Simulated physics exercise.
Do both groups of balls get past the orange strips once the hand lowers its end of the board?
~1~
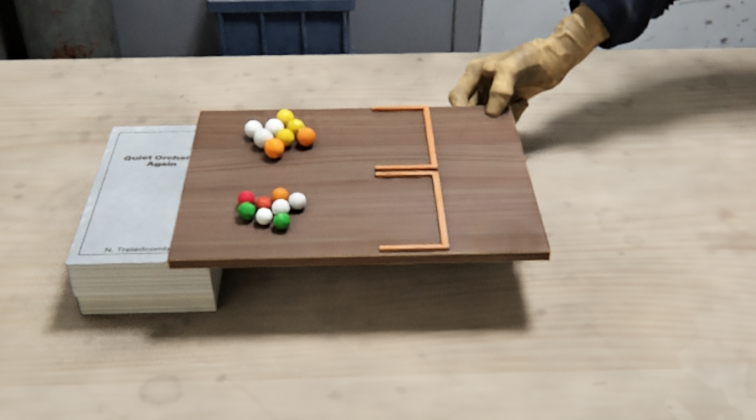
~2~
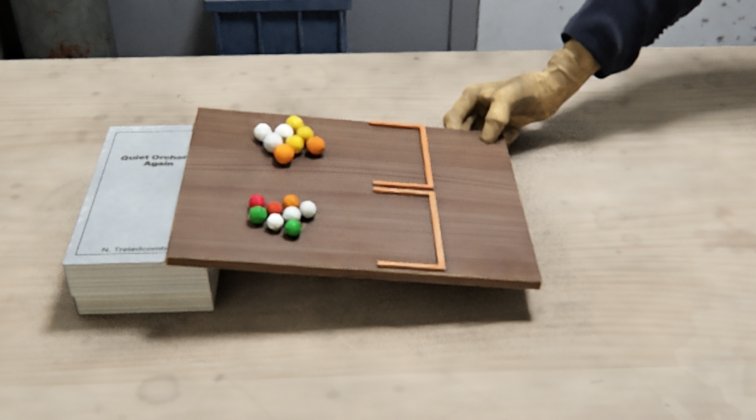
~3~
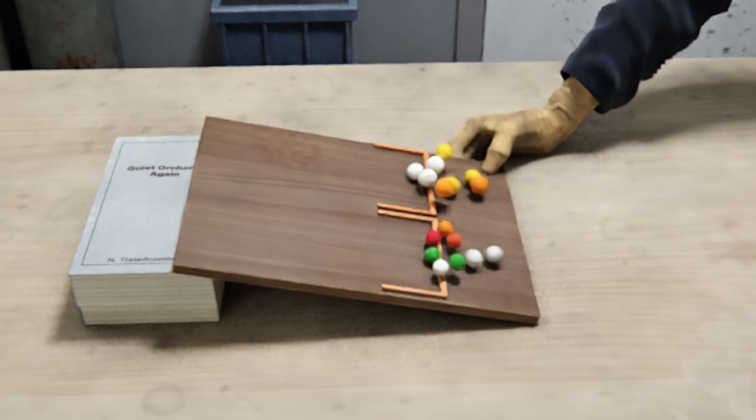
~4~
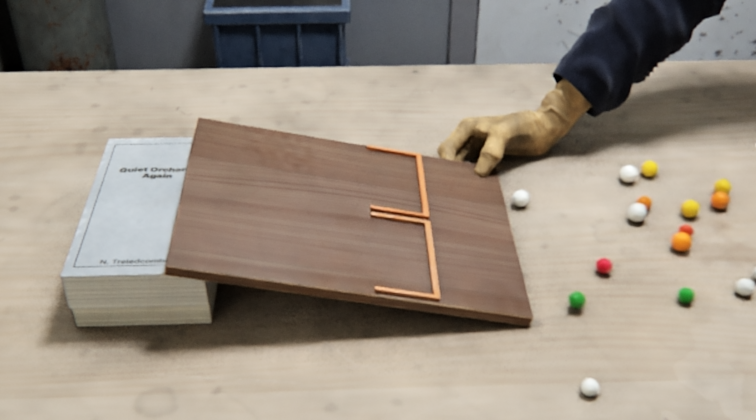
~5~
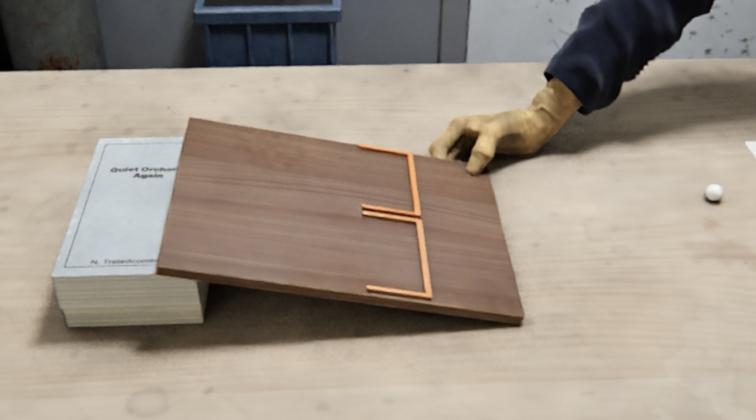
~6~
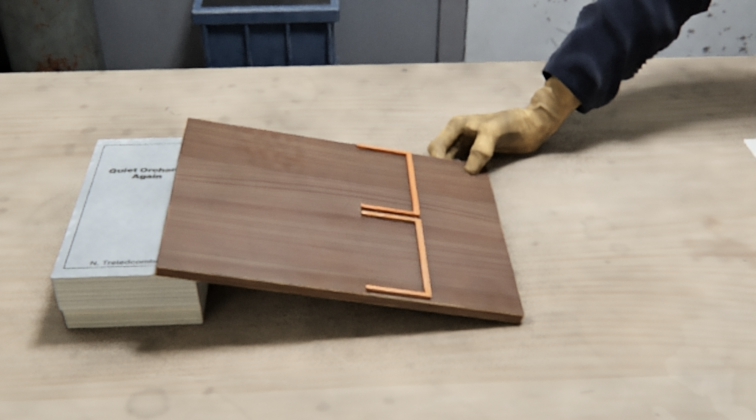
Yes, both the nearer and the farther group get past their strips and roll off the board.
